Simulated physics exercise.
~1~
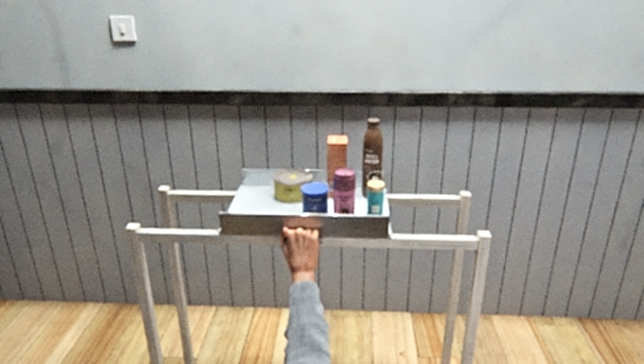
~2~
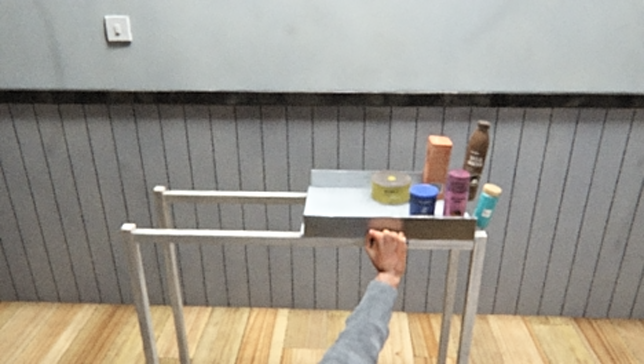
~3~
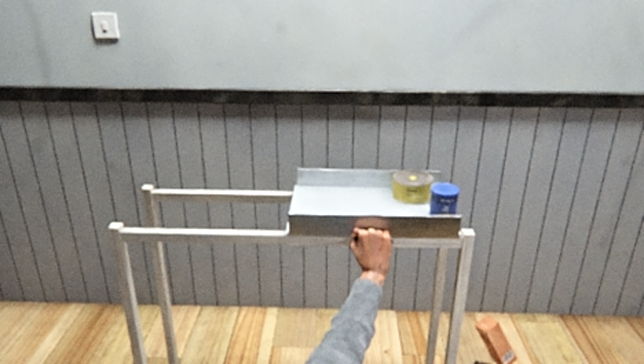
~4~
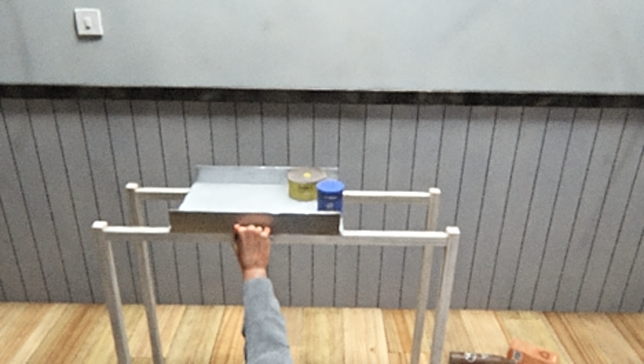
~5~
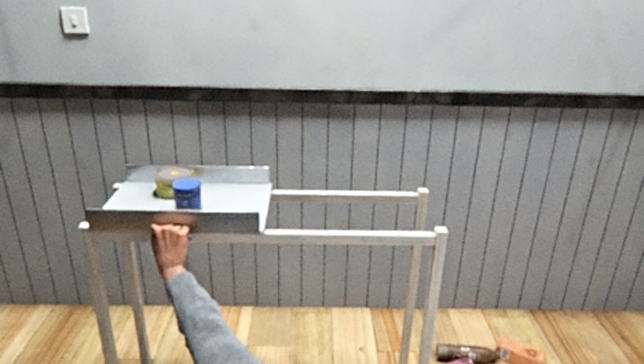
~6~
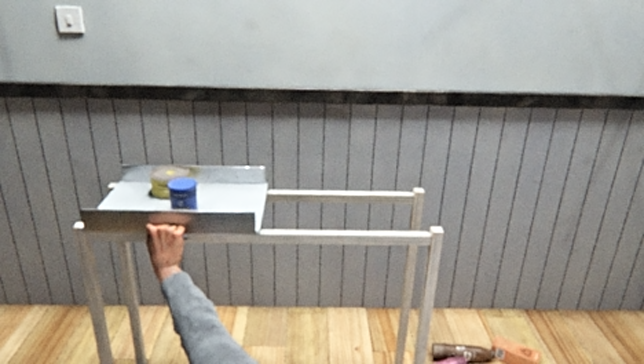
Four of the six containers on a sliding tray toppled off its open right end when a hand pushed it to the right, and after the hand slid it back to the far left, only the yellow tub and blue tin remained standing on it.
